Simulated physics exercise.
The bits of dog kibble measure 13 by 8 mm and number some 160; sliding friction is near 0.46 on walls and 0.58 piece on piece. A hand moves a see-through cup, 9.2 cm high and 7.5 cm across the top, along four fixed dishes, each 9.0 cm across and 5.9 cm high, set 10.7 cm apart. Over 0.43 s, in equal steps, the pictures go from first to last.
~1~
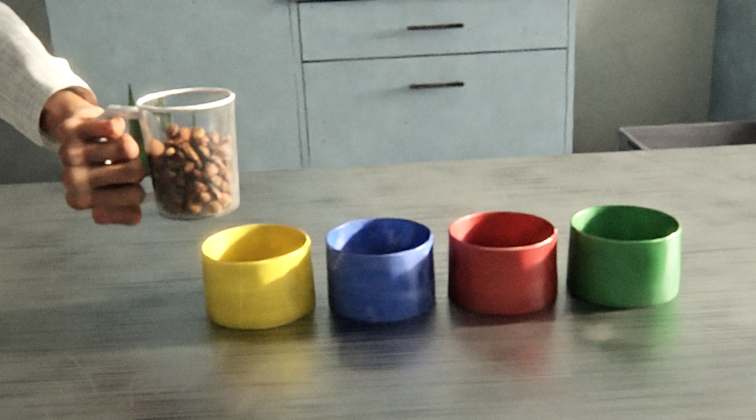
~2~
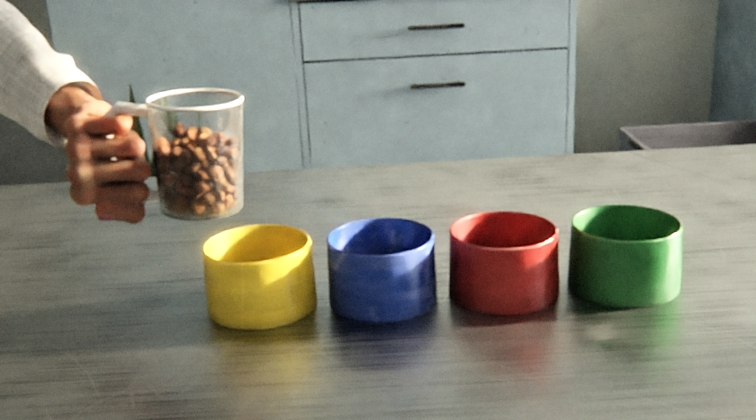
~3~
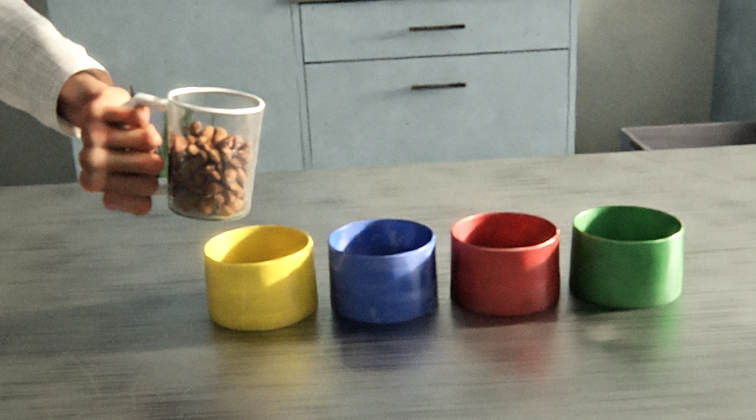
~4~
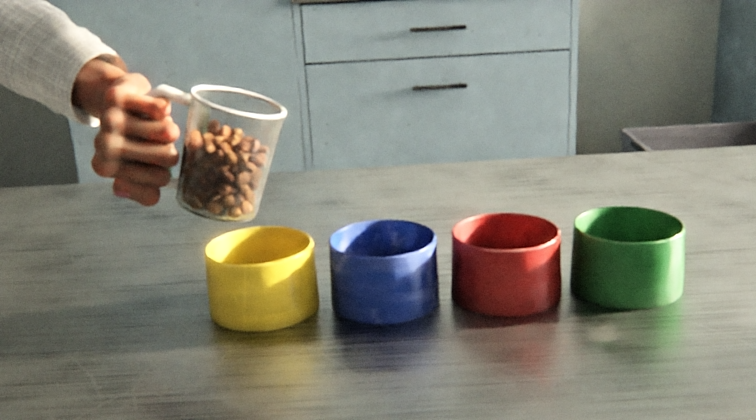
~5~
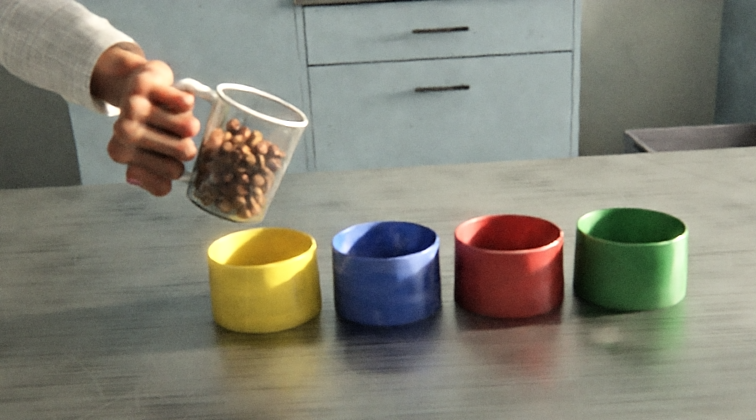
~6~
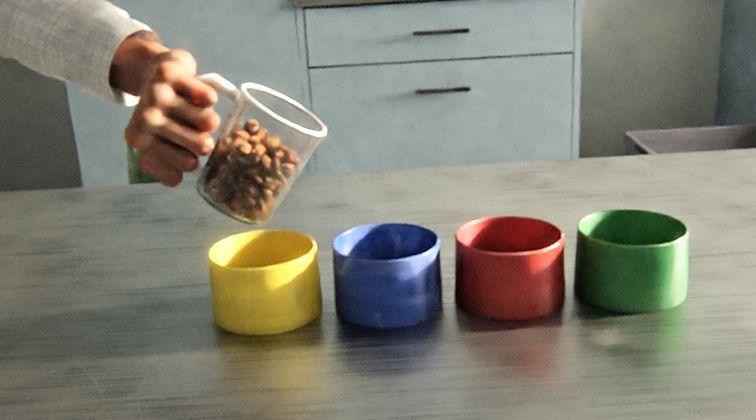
On a dark tabletop in front of pale blue drawers, a hand at the left holds a clear cup of brown pieces upright near a row of yellow, blue, red and green dishes. The hand moves the cup a short way right, steadily tilting it rightward until it leans noticeably above the yellow dish, the pieces still inside.
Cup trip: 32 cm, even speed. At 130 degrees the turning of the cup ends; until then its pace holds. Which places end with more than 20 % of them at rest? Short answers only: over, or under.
Outcome: Red dish: I expect it will get more than a fifth of the pieces. Blue dish: I expect it will get a fifth or less of the pieces. Green dish: I expect it will get a fifth or less of the pieces. Yellow dish: I expect it will get a fifth or less of the pieces. Counter: I expect it will get a fifth or less of the pieces.
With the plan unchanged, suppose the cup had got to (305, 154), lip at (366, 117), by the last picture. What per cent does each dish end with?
Red 0, blue 0, green 100, yellow 0.
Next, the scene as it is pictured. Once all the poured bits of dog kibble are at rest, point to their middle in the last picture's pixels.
Around (514, 272).
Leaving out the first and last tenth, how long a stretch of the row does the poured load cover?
That stretch comes to around 5 cm.
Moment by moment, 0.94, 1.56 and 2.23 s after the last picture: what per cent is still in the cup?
Around 85 per cent at the first moment, 0 at the second and 0 at the third.
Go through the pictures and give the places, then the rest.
In the first picture, cup at (192, 154), tilt 0 degrees, lip at (232, 97), moved 0.0 cm; middle of the pieces at (195, 176); yellow dish at (256, 243); blue dish at (379, 237); red dish at (502, 230); green dish at (625, 223).
In the second picture, cup at (199, 154), tilt 3 degrees, lip at (241, 99), moved 0.4 cm; middle of the pieces at (200, 176).
In the third picture, cup at (213, 155), tilt 10 degrees, lip at (262, 106), moved 1.5 cm; middle of the pieces at (211, 176).
In the fourth picture, cup at (228, 155), tilt 18 degrees, lip at (284, 113), moved 2.7 cm; middle of the pieces at (223, 176).
In the fifth picture, cup at (244, 156), tilt 25 degrees, lip at (306, 122), moved 3.8 cm; middle of the pieces at (236, 176).
In the sixth picture, cup at (258, 157), tilt 33 degrees, lip at (325, 132), moved 4.9 cm; middle of the pieces at (248, 176); yellow dish at (262, 249); blue dish at (386, 242); red dish at (509, 235); green dish at (632, 228).
Then, 0.94 s after the last picture, tilt 116 degrees; cup holds 85 %, red 10 %.
Then, 1.56 s after the last picture, tilt 130 degrees; cup holds 0 %, red 95 %.
Then, 2.23 s after the last picture, tilt 130 degrees; cup holds 0 %, red 95 %.
In the end, red 95 %, blue 0 %, green 0 %, yellow 0 %, counter 5 %.
